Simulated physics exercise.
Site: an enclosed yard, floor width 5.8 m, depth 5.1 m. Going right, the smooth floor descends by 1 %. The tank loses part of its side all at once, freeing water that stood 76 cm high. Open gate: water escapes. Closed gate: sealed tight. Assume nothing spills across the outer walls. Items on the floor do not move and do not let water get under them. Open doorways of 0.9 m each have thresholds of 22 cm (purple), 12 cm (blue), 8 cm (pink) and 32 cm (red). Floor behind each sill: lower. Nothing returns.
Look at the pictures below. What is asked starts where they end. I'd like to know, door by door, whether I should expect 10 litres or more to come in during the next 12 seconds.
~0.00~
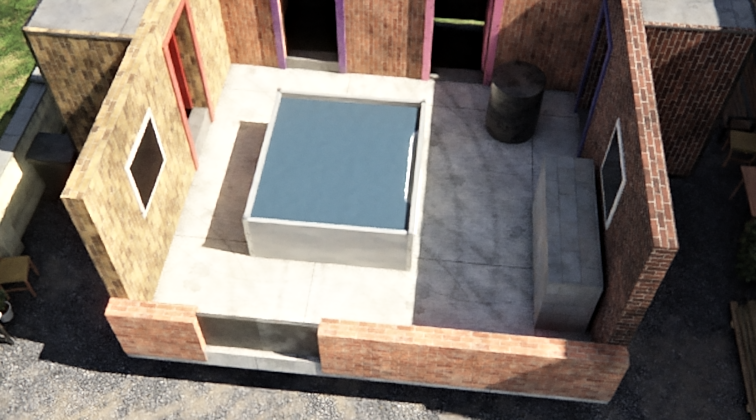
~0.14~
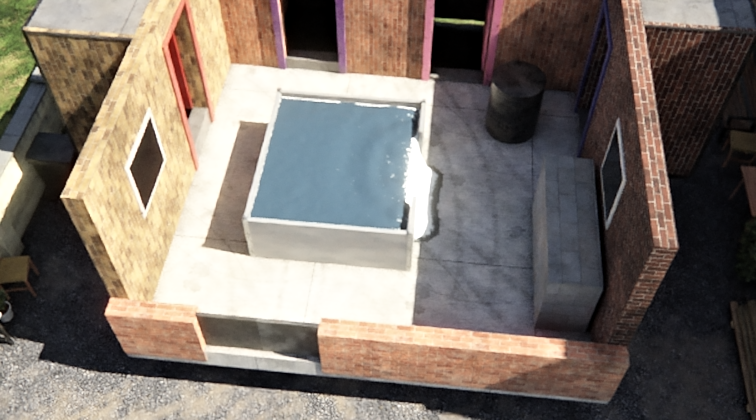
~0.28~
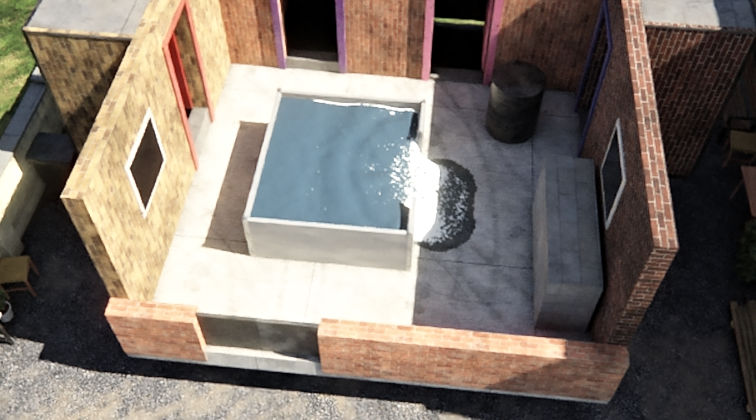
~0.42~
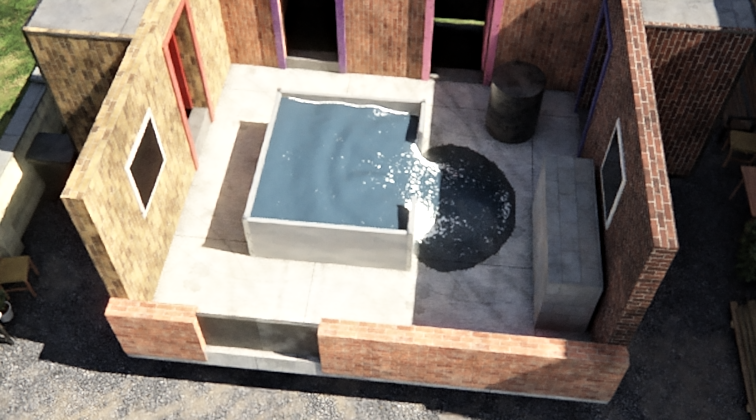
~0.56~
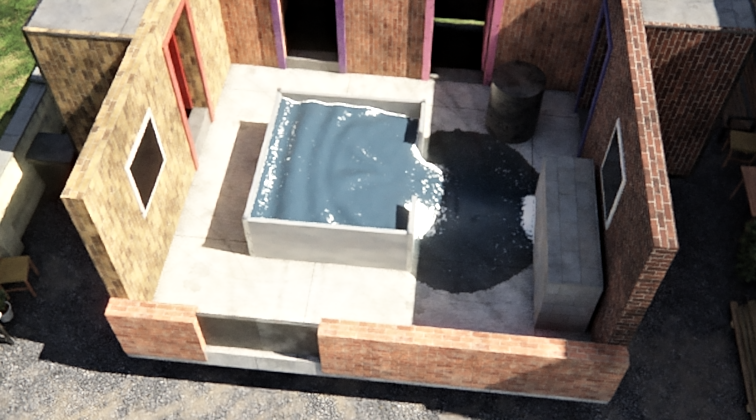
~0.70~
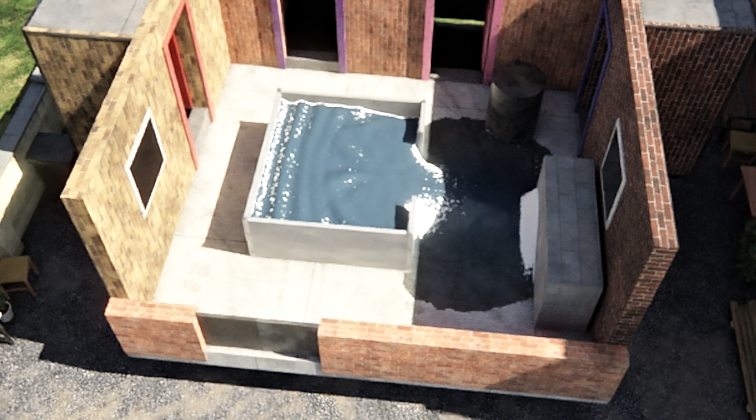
Here is what to expect: At the purple door, not that much; at the blue door, that much or more; at the pink door, that much or more; at the red door, not that much.
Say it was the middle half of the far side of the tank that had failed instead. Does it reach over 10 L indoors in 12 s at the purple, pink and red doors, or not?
In that case, purple door: More than that, pink door: More than that, red door: Less than that.
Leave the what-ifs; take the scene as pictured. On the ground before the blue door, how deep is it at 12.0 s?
The depth comes to around 15.5 centimetres.
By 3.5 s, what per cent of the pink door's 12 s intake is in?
Share: ~ 5 %.
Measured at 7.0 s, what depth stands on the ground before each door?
Depths in cm: Purple 14, blue 19, pink 7, red 14.
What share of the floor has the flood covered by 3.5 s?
Covered: Roughly 75 %.
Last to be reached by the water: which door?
That would be the red door, last of all.
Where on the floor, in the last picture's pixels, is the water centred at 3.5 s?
It lies at roughly (415, 203) in pixels.
After 1.4 s water covers 30 % of the floor and is deepest (50 cm) near (522, 219); purple door not reached, blue door 25 cm at the sill, 6 L in, pink door not reached, red door not reached.
After 2.2 s water covers 40 % of the floor and is deepest (46 cm) near (565, 93); purple door not reached, blue door 27 cm at the sill, 78 L in, pink door 8 cm at the sill, 0 L in, red door not reached.
After 3.5 s water covers 75 % of the floor and is deepest (34 cm) near (566, 101); purple door 3 cm at the sill, 0 L in, blue door 27 cm at the sill, 172 L in, pink door 11 cm at the sill, 3 L in, red door not reached.
After 7.0 s water covers 100 % of the floor and is deepest (22 cm) near (197, 170); purple door 14 cm at the sill, 0 L in, blue door 19 cm at the sill, 339 L in, pink door 7 cm at the sill, 12 L in, red door 14 cm at the sill, 0 L in.
After 12.0 s water covers 100 % of the floor and is deepest (20 cm) near (522, 239); purple door 12 cm at the sill, 0 L in, blue door 15 cm at the sill, 382 L in, pink door 16 cm at the sill, 57 L in, red door 12 cm at the sill, 0 L in.
